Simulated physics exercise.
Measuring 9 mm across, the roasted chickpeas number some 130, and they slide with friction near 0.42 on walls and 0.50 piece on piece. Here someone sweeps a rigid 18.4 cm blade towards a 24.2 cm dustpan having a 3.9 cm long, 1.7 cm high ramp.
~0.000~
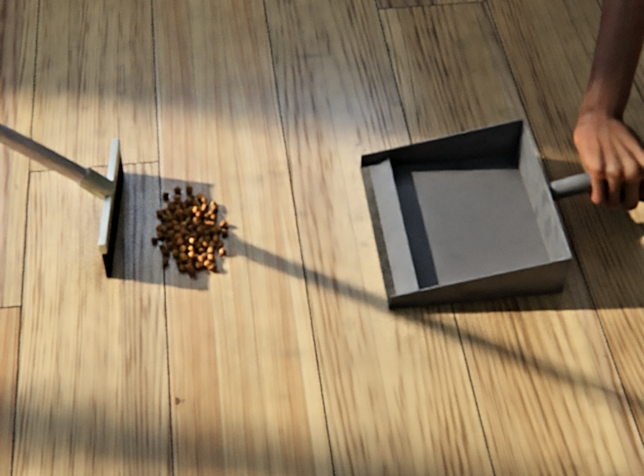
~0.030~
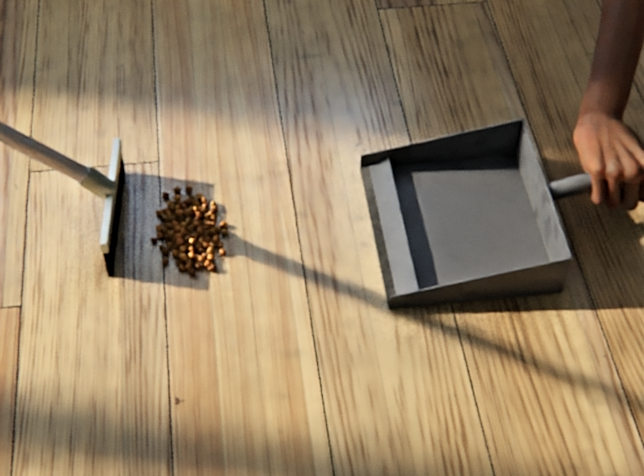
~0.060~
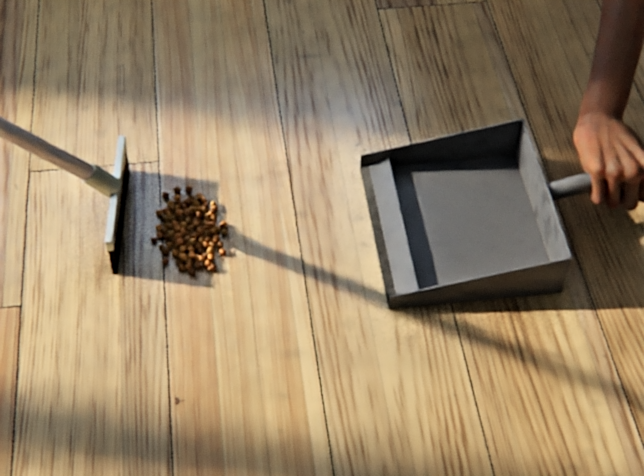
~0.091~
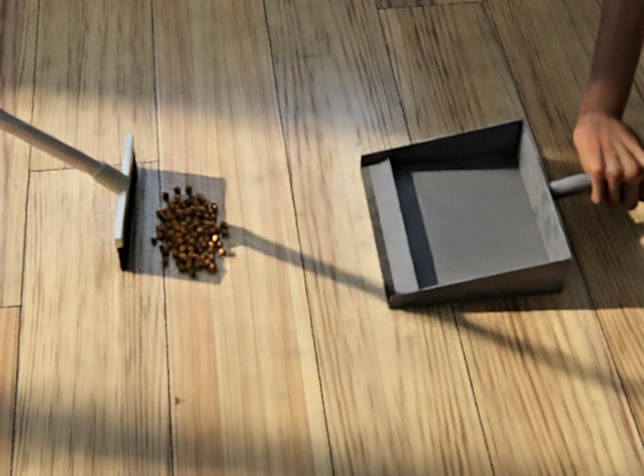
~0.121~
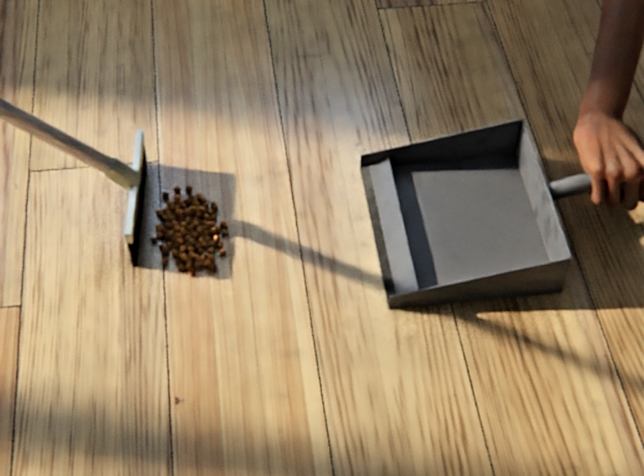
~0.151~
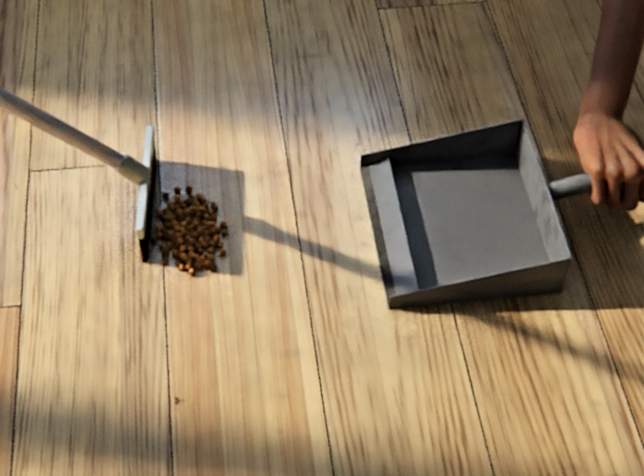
The clip opens on a wooden floor where a small pile of roasted chickpeas lies between a flat blade on a pole at left and a gray dustpan held by a hand at right. The blade then slides a short way rightward, closing in on the pile, while the chickpeas and dustpan stay still.
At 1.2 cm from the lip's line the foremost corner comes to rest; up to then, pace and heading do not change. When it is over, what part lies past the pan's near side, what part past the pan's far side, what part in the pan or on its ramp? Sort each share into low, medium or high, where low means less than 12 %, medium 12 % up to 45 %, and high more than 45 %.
Shares - past the pan's near side: Low, past the pan's far side: Medium, in the pan or on its ramp: Low.
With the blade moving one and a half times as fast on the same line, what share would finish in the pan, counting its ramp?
Then near 5 in a hundred.
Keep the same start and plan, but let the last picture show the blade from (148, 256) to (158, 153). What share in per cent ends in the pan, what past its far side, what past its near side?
You'd see pan at 30, far at 0 and near at 5.
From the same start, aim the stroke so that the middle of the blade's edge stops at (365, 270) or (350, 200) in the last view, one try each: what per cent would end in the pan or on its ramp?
First try around 30 %, second try around 25 %.
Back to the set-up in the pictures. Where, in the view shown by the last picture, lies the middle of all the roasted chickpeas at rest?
About (300, 216).
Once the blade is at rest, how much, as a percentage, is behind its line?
60 %.
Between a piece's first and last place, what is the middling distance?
That distance is around 14 cm.
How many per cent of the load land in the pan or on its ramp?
Estimate: Close to 0 %.
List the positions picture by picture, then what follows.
The first frame shows blade from (103, 248) to (117, 146), moved 0.0 cm, 0 of the pieces shifted so far; middle of the pieces at (191, 228); pan at (471, 226).
The second frame shows blade from (105, 248) to (118, 146), moved 0.2 cm, 0 of the pieces shifted so far; middle of the pieces at (191, 228).
The third frame shows blade from (110, 246) to (123, 144), moved 0.9 cm, 0 of the pieces shifted so far; middle of the pieces at (191, 228).
The fourth frame shows blade from (119, 242) to (131, 141), moved 2.0 cm, 0 of the pieces shifted so far; middle of the pieces at (191, 228).
The fifth frame shows blade from (130, 238) to (141, 137), moved 3.5 cm, 0 of the pieces shifted so far; middle of the pieces at (191, 228).
The sixth frame shows blade from (141, 234) to (151, 134), moved 5.0 cm, 0 of the pieces shifted so far; middle of the pieces at (191, 228); pan at (471, 226). Its pace works out near 0.49 m/s, heading 22 degrees away from the viewer's side.
After 0.44 s, middle of the blade 16 cm from the lip; 0 % over the lip, far side 5 %, near side 0 %.
Then, at 0.63 s, middle of the blade 7 cm from the lip; 0 % over the lip, far side 15 %, near side 0 %.
After 0.94 s, middle of the blade 2 cm from the lip; 0 % over the lip, far side 20 %, near side 0 %.
At rest (1.2 s), near side 0 %, far side 20 %, pan 0 %, in front of the lip or behind the blade 80 %.
